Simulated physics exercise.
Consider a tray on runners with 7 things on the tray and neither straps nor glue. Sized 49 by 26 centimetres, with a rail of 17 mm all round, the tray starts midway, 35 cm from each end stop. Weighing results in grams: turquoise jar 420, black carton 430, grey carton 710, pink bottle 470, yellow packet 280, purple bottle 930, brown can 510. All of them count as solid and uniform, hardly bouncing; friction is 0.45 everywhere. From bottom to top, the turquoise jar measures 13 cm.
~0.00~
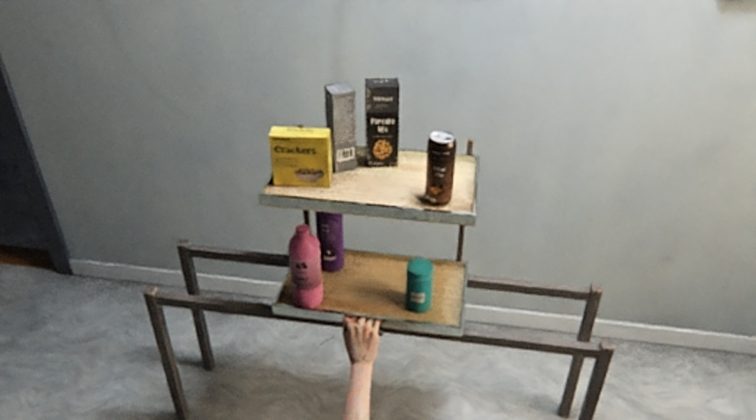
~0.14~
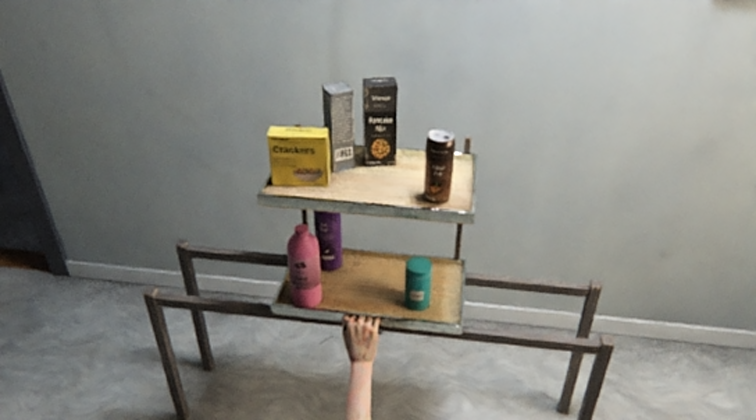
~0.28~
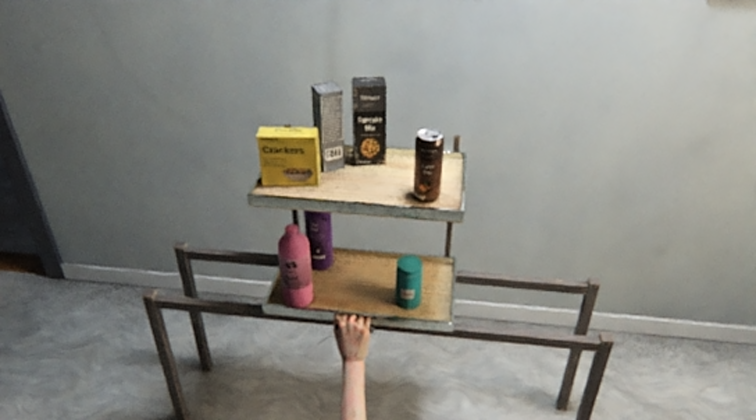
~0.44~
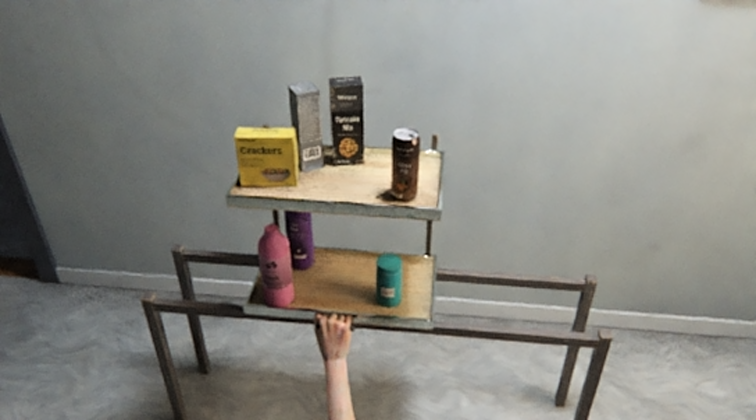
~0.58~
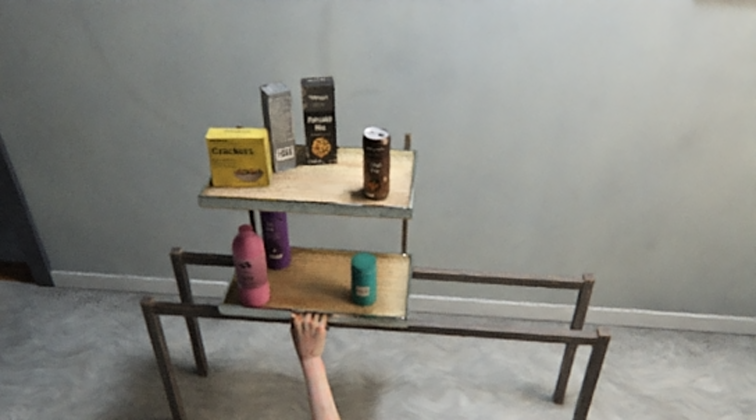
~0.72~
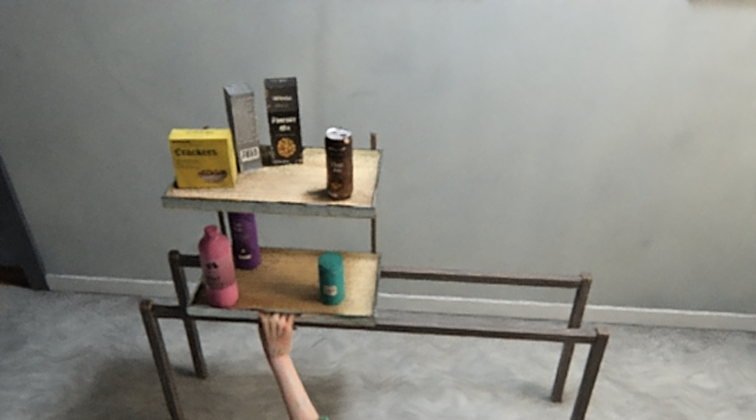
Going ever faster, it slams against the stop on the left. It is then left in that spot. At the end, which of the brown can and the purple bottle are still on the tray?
Brown can: Still on it; purple bottle: No longer on it.
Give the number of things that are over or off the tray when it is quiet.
4.
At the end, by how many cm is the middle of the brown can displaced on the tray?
I'd say about 17 cm between start and finish.
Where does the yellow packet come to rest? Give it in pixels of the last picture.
In the last view, its centre sits near (155, 159).
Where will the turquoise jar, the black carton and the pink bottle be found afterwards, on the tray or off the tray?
At the end the turquoise jar remains on its base, the black carton remains on its base and the pink bottle remains on its base.
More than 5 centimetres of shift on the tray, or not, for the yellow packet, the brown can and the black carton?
First, the yellow packet stays in its position; second, the brown can is moved away; third, the black carton is moved away.
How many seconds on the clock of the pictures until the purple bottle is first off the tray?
About 1.1 seconds.
After 1.02 s, tray moved 35 cm left; purple bottle leaning 22° near (175, 220); brown can leaning 19° near (263, 159); grey carton leaning 15°.
After 1.42 s, tray moved 35 cm left; grey carton and purple bottle now off the tray; brown can on its side near (228, 177); black carton leaning 73°.
After 1.72 s, tray moved 35 cm left; brown can on its side near (228, 178); black carton on its side; turquoise jar slid 7 cm.
At rest (2.5 s), off the tray, grey carton and purple bottle; tipped over on the tray, black carton and brown can; not toppled but over 5 cm from the start, turquoise jar; the other 2 in place, give or take 5 cm. In the last view, brown can near (228, 178).
